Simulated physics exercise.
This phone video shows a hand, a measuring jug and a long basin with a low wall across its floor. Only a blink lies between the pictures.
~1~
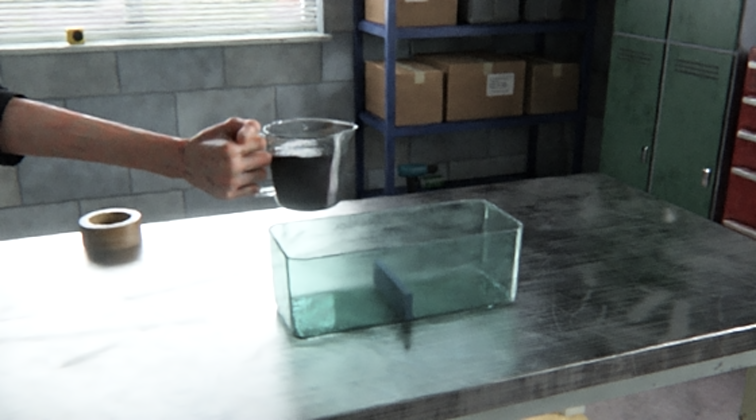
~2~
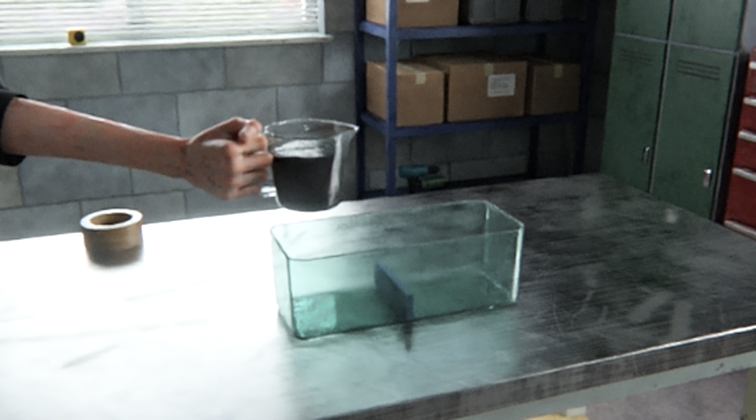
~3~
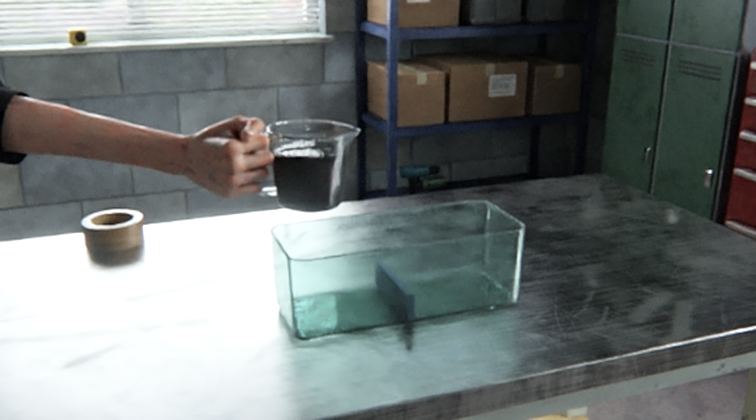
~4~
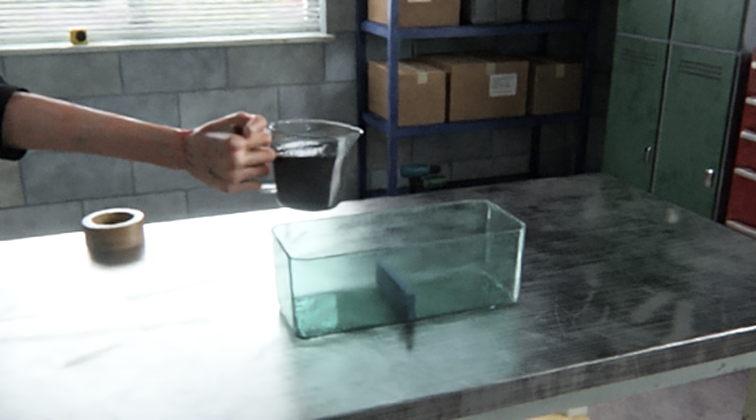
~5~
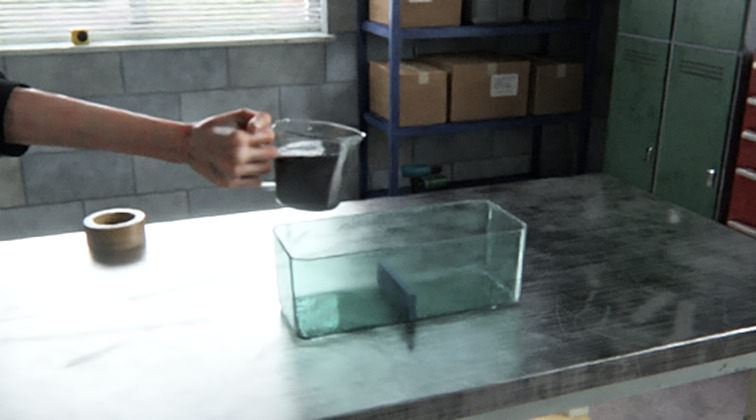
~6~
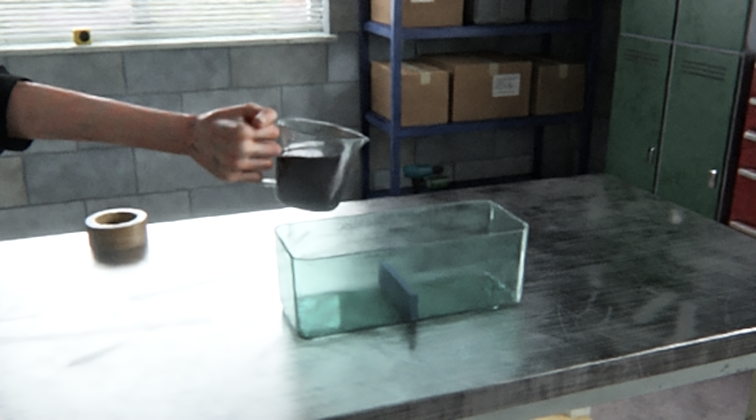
In a workshop with a grey block wall, a window blind, blue shelving stacked with cardboard boxes and green lockers, a scratched metal table is seen from slightly above. A hand reaching in from the left holds a clear jug of dark liquid above a greenish glass basin with a low dark wall across its floor, a brown roll of tape sitting to the left. The hand slowly tilts the jug slightly to the right, while the view barely shifts.
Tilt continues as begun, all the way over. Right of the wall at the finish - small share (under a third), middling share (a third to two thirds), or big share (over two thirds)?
Middling.
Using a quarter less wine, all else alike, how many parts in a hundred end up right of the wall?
Estimated share: Around 35 %.
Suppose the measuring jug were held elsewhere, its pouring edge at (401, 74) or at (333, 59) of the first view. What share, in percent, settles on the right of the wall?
90 and 35 per cent.
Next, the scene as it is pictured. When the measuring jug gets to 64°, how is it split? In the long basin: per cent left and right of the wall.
Left 0, right 10.
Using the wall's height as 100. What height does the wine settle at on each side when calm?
The left reaches some 30 %, the right about 30 %.
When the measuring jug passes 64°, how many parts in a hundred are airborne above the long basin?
Close to 15 per cent.
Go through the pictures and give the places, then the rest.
In the first frame, it leans 0°; its right rim is at (357, 126); the wine meets the walls at (270, 151) and (341, 145); the long basin's rim runs from (277, 244) to (503, 214); the wall's top is at (392, 276).
In the second frame, it leans 1°; its right rim is at (359, 127); the wine meets the walls at (272, 152) and (342, 146).
In the third frame, it leans 2°; its right rim is at (360, 128); the wine meets the walls at (273, 153) and (344, 147).
In the fourth frame, it leans 5°; its right rim is at (363, 130); the wine meets the walls at (275, 151) and (345, 146).
In the fifth frame, it leans 8°; its right rim is at (365, 133); the wine meets the walls at (276, 153) and (348, 146).
In the sixth frame, it leans 13°; its right rim is at (369, 138); the wine meets the walls at (279, 153) and (352, 147).
A moment on, the measuring jug is tipped part way and 78 per cent is still to pour, 0 is left of the wall and 8 right of it.
Next, the measuring jug is tipped right over and 14 per cent is still to pour, 27 is left of the wall and 51 right of it.
Then the measuring jug is tipped right over and 0 per cent is still to pour, 46 is left of the wall and 53 right of it.
Later the measuring jug is tipped right over and 0 per cent is still to pour, 46 is left of the wall and 53 right of it.
Finally, 46 per cent lies left of the wall, 53 right of it and 0 outside.
